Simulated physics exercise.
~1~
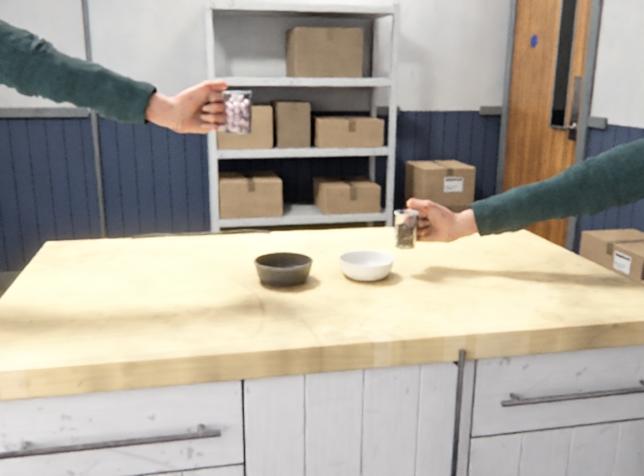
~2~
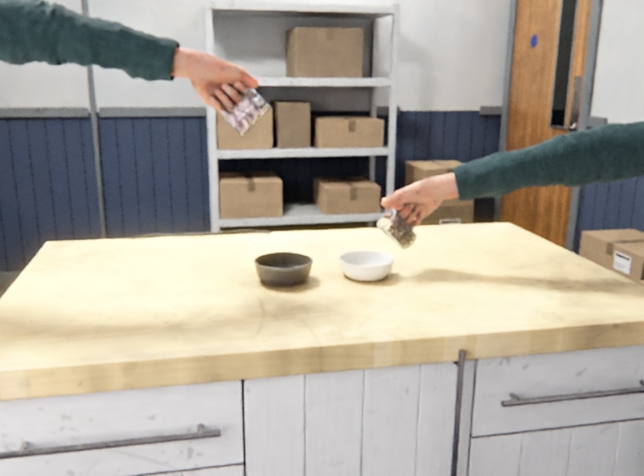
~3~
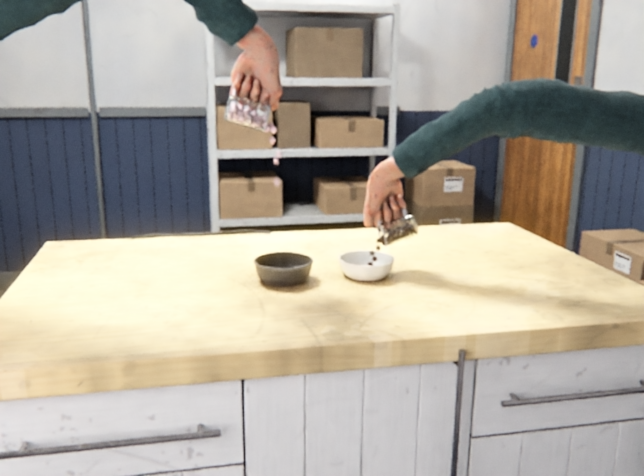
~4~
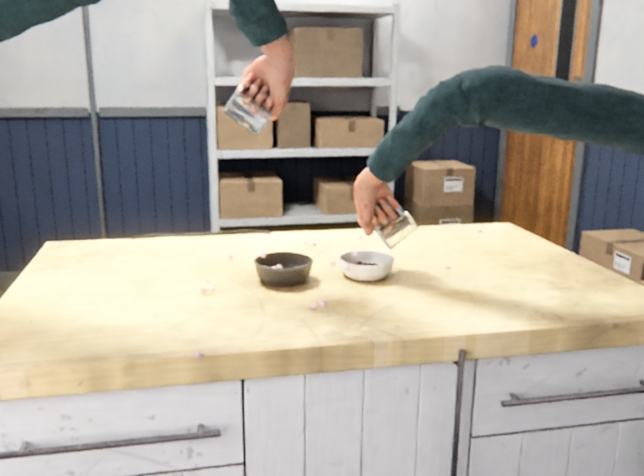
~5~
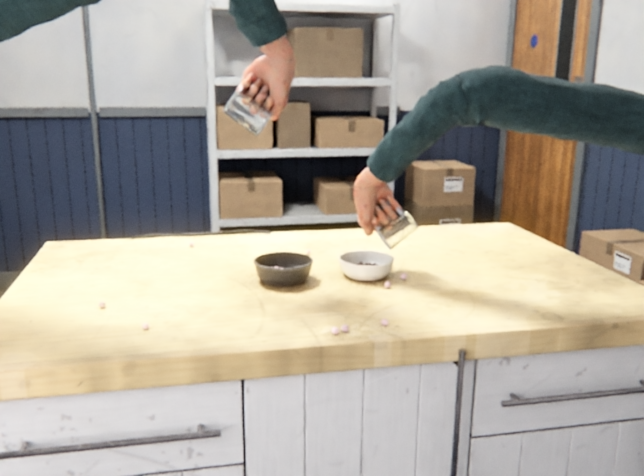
On a wooden counter, two hands tip cups over shallow bowls, the higher left one scattering pieces, the right one filling neatly.
